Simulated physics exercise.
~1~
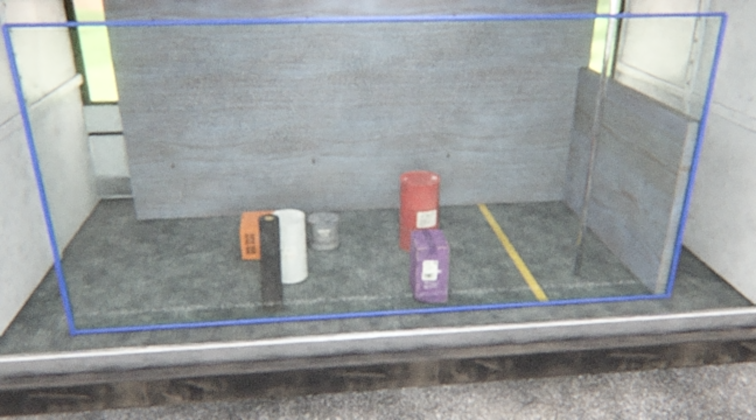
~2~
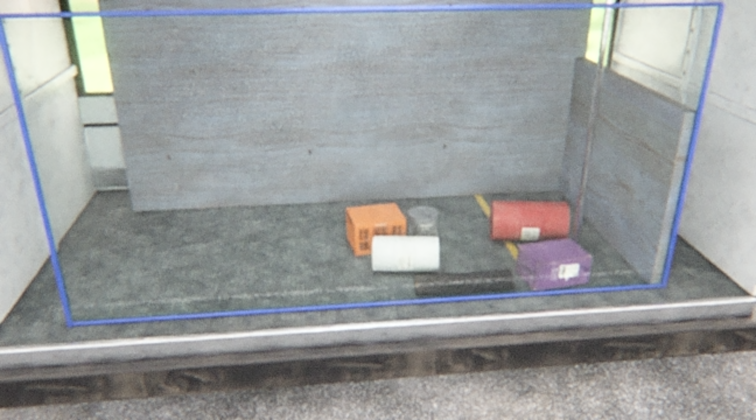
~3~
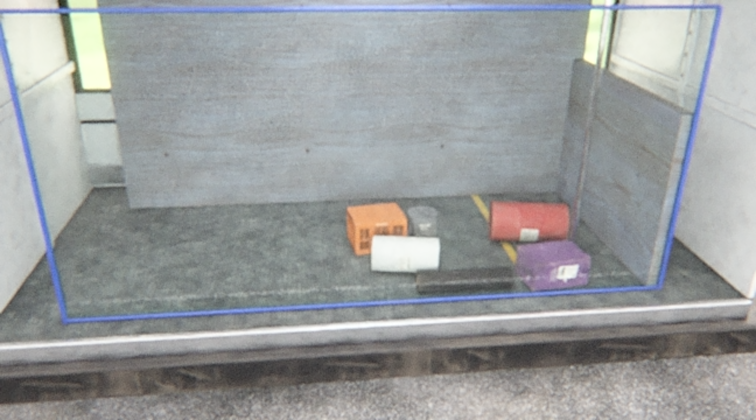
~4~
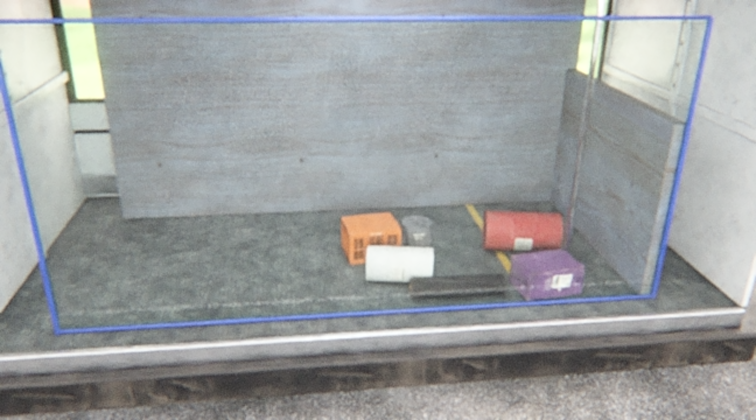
At first, a black roll, a white drum, a red drum and a purple pack stand upright on the floor of a grey-walled bay, with an orange crate and a grey bucket beside them. The load then shifts to the right, and the roll, both drums and the pack topple onto their sides. The crate and bucket slide right but stay upright. After that, everything lies still while the view sways slightly. At the end, the red drum and purple pack rest beyond the yellow line, while the other items remain short of it.
